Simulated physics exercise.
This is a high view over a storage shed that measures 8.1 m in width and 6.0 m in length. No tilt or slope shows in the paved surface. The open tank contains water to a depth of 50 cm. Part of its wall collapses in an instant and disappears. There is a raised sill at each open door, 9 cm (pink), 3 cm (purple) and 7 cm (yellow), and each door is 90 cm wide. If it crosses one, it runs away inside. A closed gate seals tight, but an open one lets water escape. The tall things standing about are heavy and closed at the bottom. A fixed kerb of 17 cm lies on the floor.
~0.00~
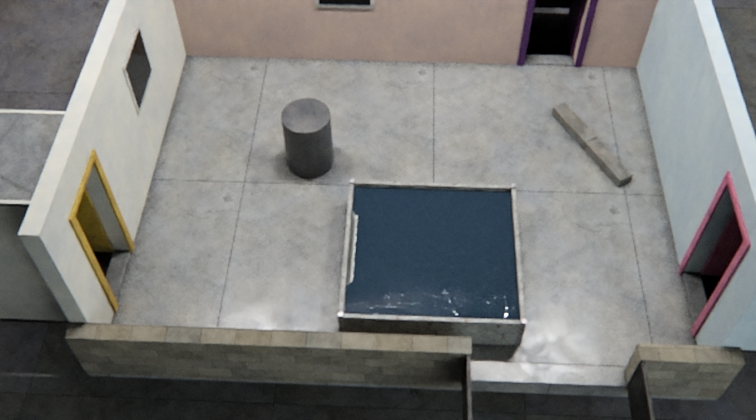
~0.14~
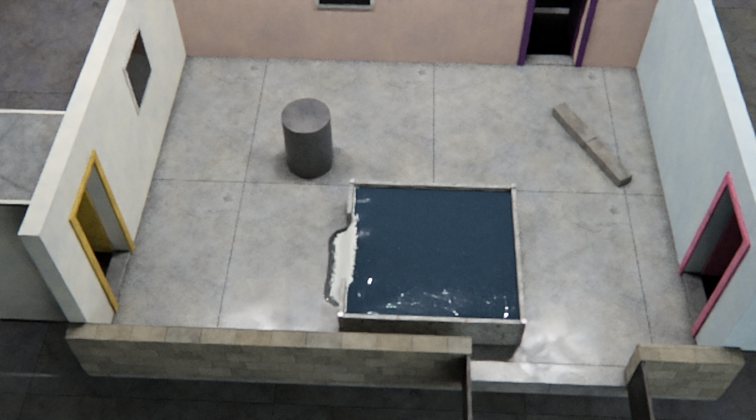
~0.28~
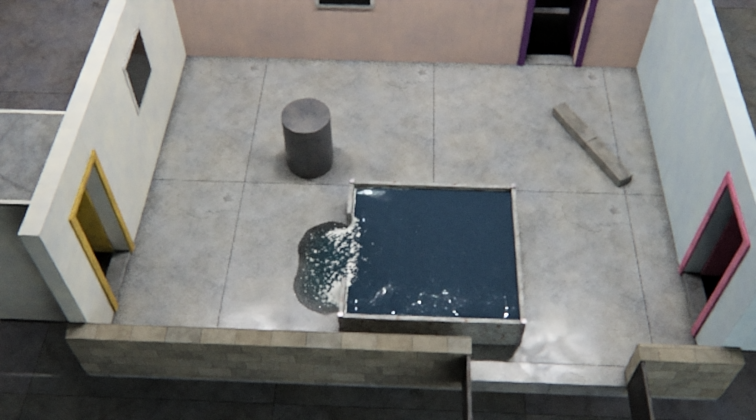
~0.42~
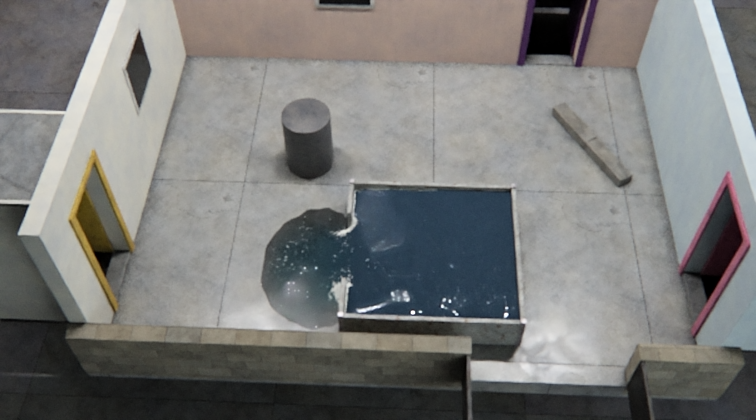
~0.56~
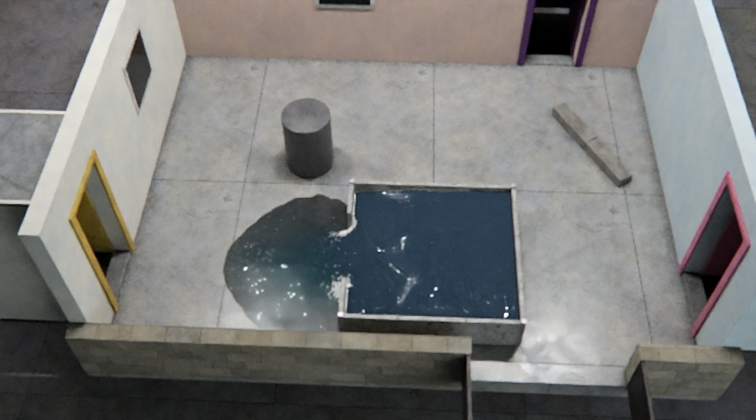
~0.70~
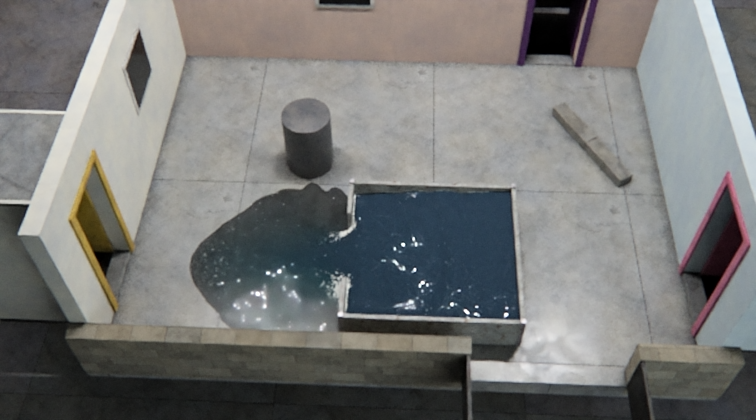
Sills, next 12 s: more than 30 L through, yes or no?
Pink door no; purple door no; yellow door yes.
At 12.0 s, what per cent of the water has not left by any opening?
Still there: Roughly 86 %.
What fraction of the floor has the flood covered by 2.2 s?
Close to 25 in a hundred.
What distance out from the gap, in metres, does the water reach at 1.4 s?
About 3.4 m out.
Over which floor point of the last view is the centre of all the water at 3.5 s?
Centre: Roughly (328, 253) px.
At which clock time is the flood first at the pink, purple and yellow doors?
Pink not in the 12 s, purple 7.5 s, yellow 1.1 s.
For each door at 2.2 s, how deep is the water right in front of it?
Depths (cm): Pink = 0; purple = 0; yellow = 20.
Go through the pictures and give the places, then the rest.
In the first frame, still water, 50 cm deep, in the open tank at (432, 251).
In the second frame, water pours out at (350, 262) and has run 0.6 m, to (343, 233); deepest outside 14 cm, 50 cm at the open tank's back.
In the third frame, the front is at (311, 236), 0.8 m from the gap at (350, 263); 0.8 m2 of floor is under water; 50 cm left at the back of the open tank.
In the fourth frame, the front is at (274, 244), 1.2 m from the gap at (350, 263); 1.7 m2 of floor is under water; 50 cm left at the back of the open tank.
In the fifth frame, water pours out at (350, 262) and has run 1.8 m, to (230, 269); deepest outside 27 cm, 50 cm at the open tank's back.
In the sixth frame, the front is at (200, 255), 2.2 m from the gap at (350, 261); 3.8 m2 of floor is under water; 50 cm left at the back of the open tank.
After 1.4 s water covers 20 % of the floor and is deepest (28 cm) near (336, 270); pink door not reached, purple door not reached, yellow door 11 cm at the sill, 7 L in.
After 2.2 s water covers 25 % of the floor and is deepest (29 cm) near (108, 338); pink door not reached, purple door not reached, yellow door 20 cm at the sill, 62 L in.
After 3.5 s water covers 30 % of the floor and is deepest (24 cm) near (105, 349); pink door not reached, purple door not reached, yellow door 21 cm at the sill, 168 L in.
After 7.0 s water covers 55 % of the floor and is deepest (15 cm) near (185, 64); pink door not reached, purple door not reached, yellow door 14 cm at the sill, 278 L in.
After 12.0 s water covers 85 % of the floor and is deepest (10 cm) near (179, 85); pink door not reached, purple door 3 cm at the sill, 0 L in, yellow door 8 cm at the sill, 314 L in.
